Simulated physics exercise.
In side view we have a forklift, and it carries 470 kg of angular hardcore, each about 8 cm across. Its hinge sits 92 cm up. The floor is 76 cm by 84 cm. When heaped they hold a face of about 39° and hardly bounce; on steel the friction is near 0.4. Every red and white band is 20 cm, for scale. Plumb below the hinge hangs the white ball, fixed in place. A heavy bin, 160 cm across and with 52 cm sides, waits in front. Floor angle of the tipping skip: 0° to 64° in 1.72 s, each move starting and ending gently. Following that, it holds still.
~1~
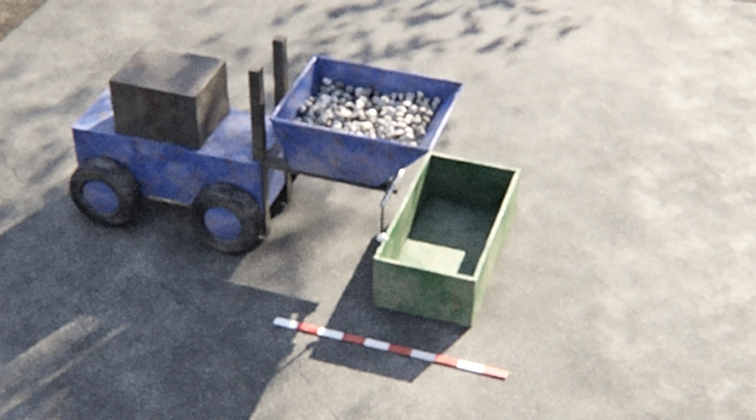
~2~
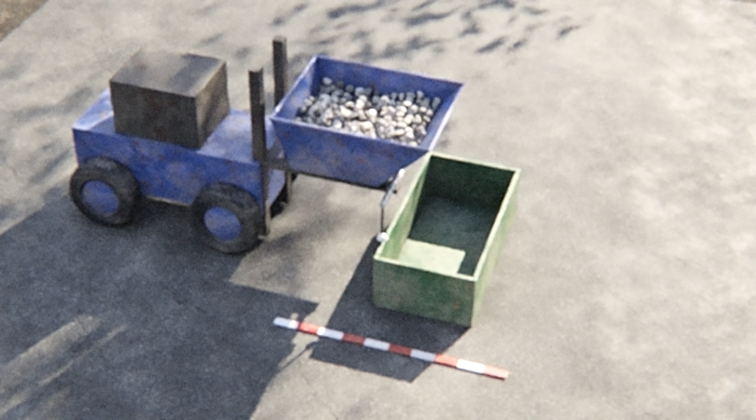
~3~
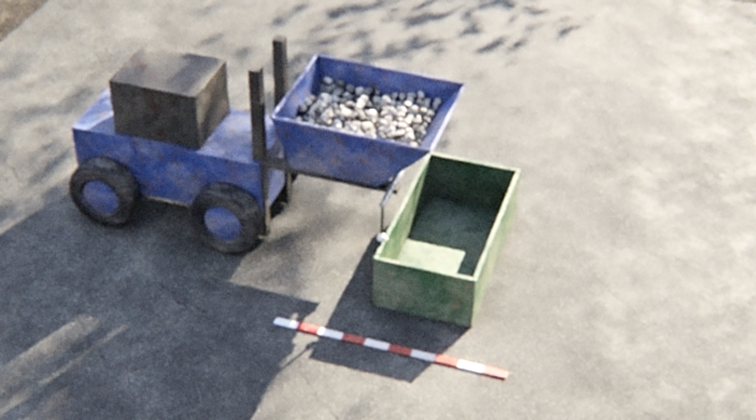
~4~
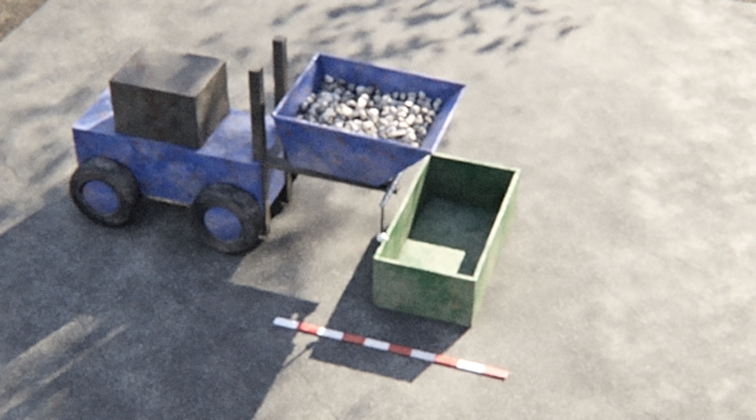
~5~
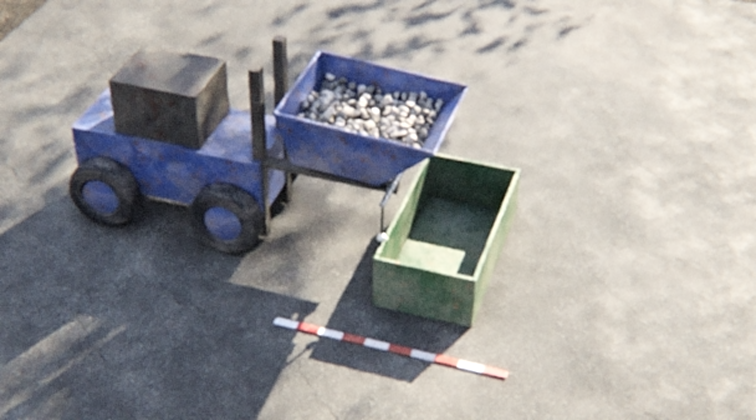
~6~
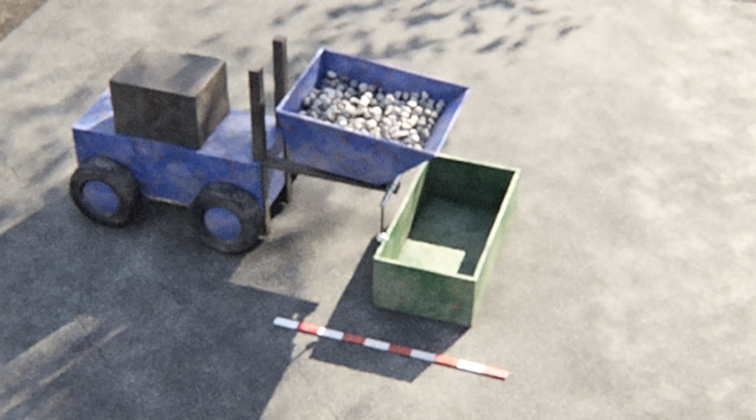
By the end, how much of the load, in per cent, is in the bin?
20 %.
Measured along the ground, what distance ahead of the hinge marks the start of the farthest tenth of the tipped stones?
Roughly 150 centimetres ahead of it along the ground.
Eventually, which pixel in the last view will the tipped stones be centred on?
Roughly at (512, 267).
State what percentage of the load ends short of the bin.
Roughly 0 percent of it.
A little later the floor is at 54°; 100 % in the tipping skip; the foremost stones are at (450, 178).
Then the floor is at 64°; 99 % in the tipping skip, 1 % in the bin; the foremost stones are at (486, 204).
Later still the floor is at 64°; 84 % in the tipping skip, 5 % in the bin, 11 % beside or beyond the bin; the foremost stones are at (532, 276).
In the end the floor is at 64°; 41 % in the tipping skip, 21 % in the bin, 38 % beside or beyond the bin; the foremost stones are at (629, 273).
